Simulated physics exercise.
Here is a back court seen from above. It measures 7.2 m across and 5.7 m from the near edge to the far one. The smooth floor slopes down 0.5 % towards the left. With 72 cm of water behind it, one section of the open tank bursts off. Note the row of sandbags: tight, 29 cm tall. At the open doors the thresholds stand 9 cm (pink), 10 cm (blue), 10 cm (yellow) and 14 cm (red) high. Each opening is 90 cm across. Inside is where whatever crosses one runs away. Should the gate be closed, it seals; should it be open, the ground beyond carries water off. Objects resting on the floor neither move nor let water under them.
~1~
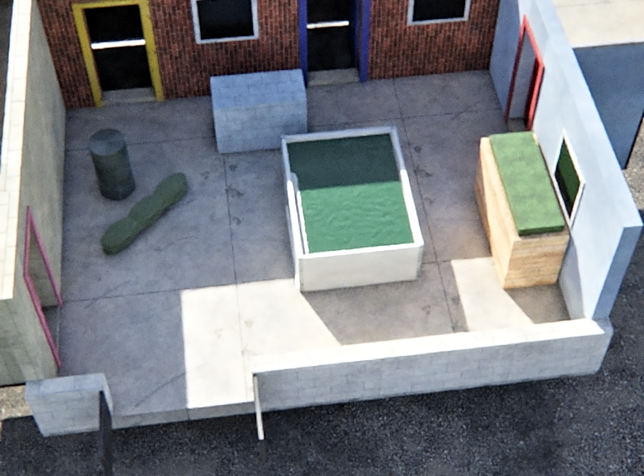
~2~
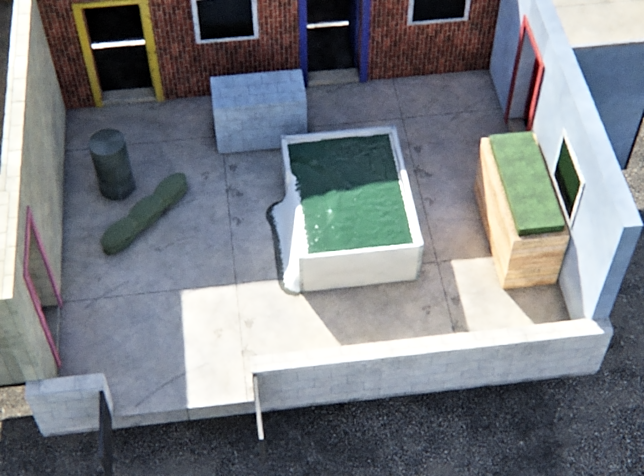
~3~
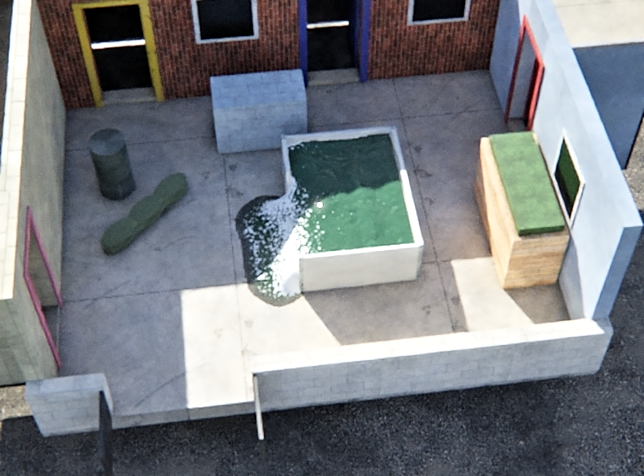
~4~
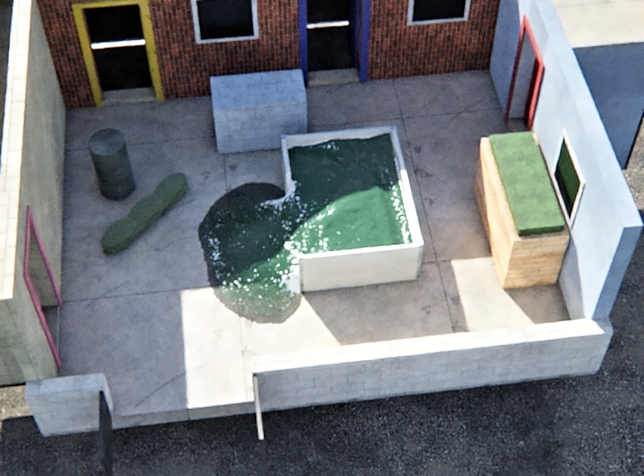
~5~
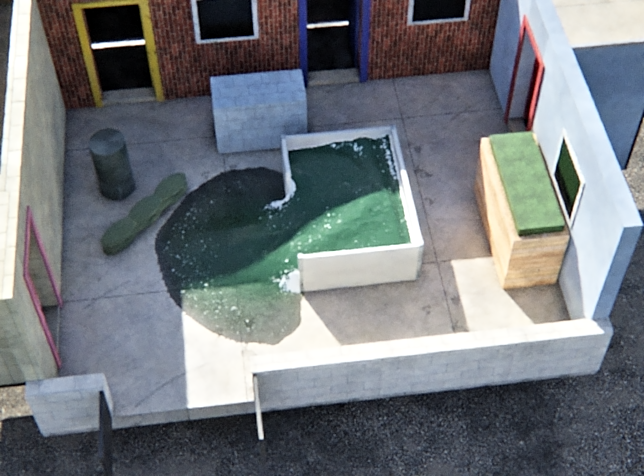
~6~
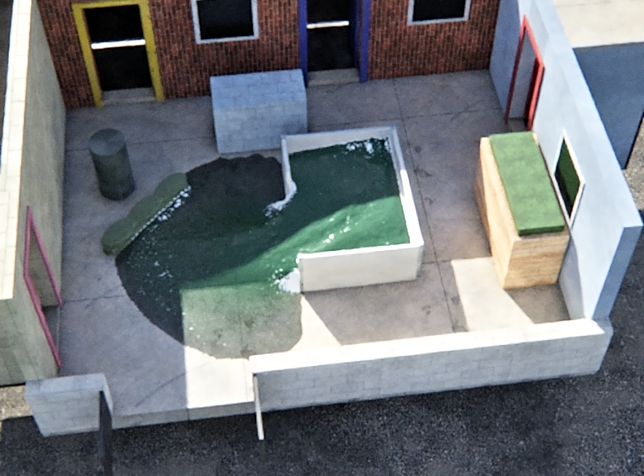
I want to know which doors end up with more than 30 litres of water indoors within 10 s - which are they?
Result: The pink door breaches the limit. The blue door never breaches the limit. The yellow door never breaches the limit. The red door never breaches the limit.
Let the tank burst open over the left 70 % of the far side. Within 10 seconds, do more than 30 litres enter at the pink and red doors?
Then: Pink below, red not over.
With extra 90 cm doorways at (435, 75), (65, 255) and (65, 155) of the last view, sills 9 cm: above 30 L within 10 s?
Taking them in order, the first gets too little, the second enough and the third too little.
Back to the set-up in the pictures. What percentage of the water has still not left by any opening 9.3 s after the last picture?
About 56 percent of the water remains.
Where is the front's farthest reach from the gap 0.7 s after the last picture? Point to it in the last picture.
Near (59, 384).
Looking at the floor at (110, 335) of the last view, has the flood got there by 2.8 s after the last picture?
By then the spot is drenched.
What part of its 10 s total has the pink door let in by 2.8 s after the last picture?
It comes to about 70 per cent.
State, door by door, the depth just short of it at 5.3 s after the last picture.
You'd see pink at 15 cm, blue at 1 cm, yellow at 8 cm and red at 0 cm.
Then, 0.7 s after the last picture water covers 35 % of the floor and is deepest (42 cm) near (61, 298); pink door 25 cm at the sill, 11 L in, blue door not reached, yellow door not reached, red door not reached.
Then, 1.5 s after the last picture water covers 40 % of the floor and is deepest (48 cm) near (58, 395); pink door 32 cm at the sill, 140 L in, blue door not reached, yellow door 7 cm at the sill, 0 L in, red door not reached.
Then, 2.8 s after the last picture water covers 45 % of the floor and is deepest (30 cm) near (58, 407); pink door 24 cm at the sill, 314 L in, blue door not reached, yellow door 6 cm at the sill, 0 L in, red door not reached.
Then, 5.3 s after the last picture water covers 65 % of the floor and is deepest (16 cm) near (58, 407); pink door 15 cm at the sill, 426 L in, blue door not reached, yellow door 8 cm at the sill, 0 L in, red door not reached.
Then, 9.3 s after the last picture water covers 85 % of the floor and is deepest (10 cm) near (66, 129); pink door 7 cm at the sill, 443 L in, blue door 2 cm at the sill, 0 L in, yellow door 6 cm at the sill, 0 L in, red door 1 cm at the sill, 0 L in.
